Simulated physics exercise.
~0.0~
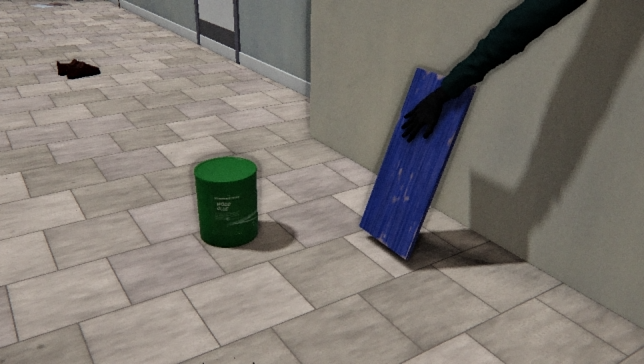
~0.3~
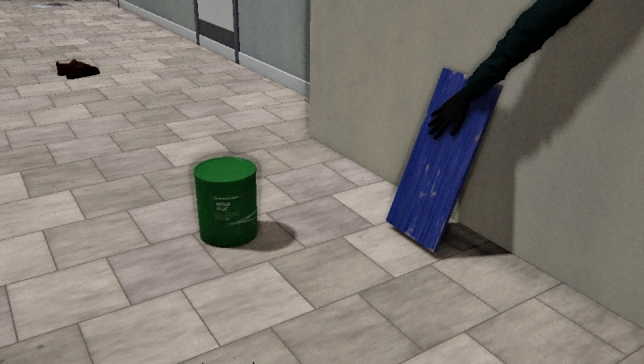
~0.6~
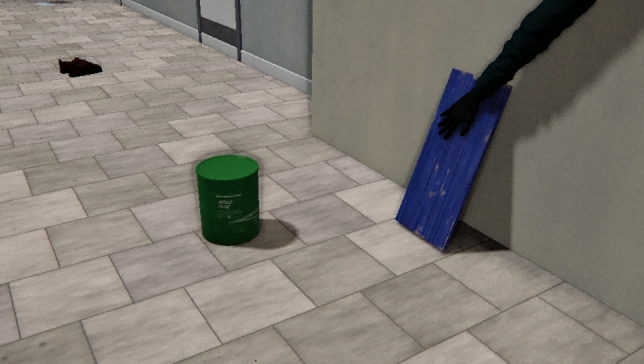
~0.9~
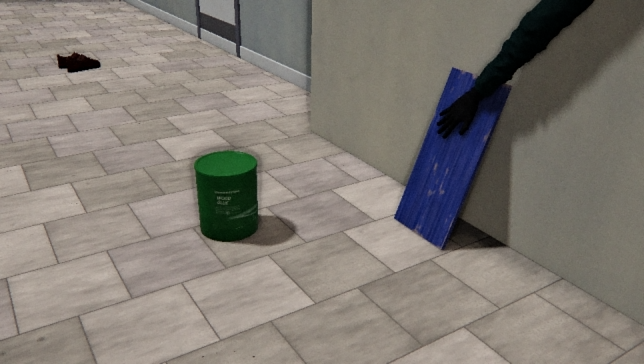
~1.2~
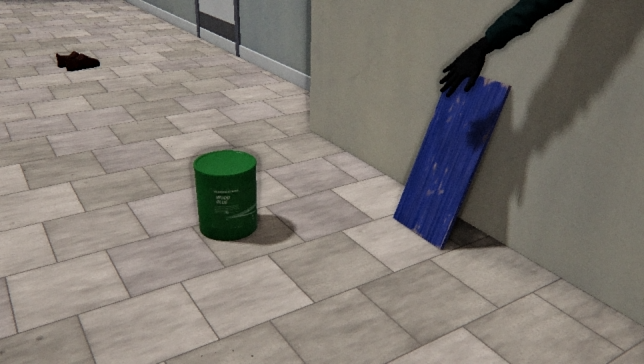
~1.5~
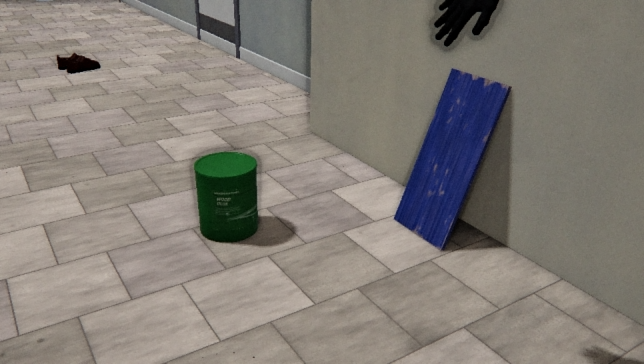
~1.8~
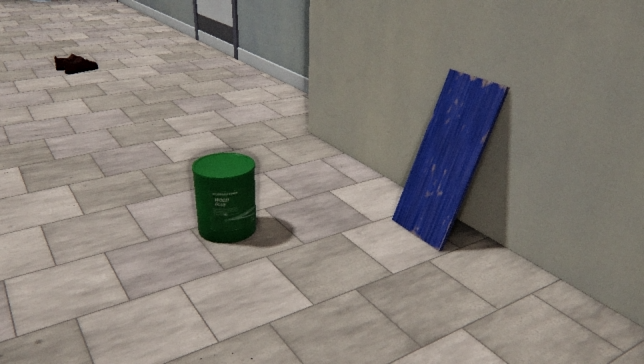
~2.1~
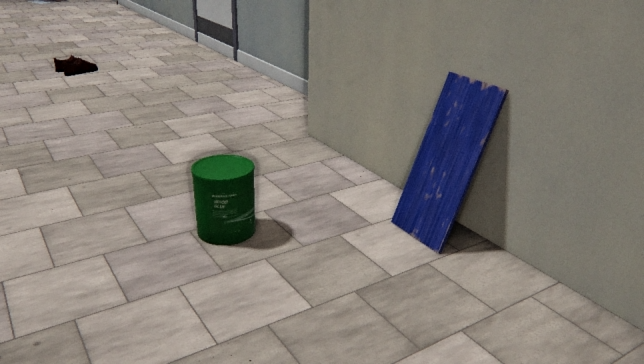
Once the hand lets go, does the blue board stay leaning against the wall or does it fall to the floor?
The blue board stays leaning against the wall after the hand lets go and draws away.
A dark-gloved hand shifting a blue board right against a wall, letting go and withdrawing, the board staying leaning near a green pail.
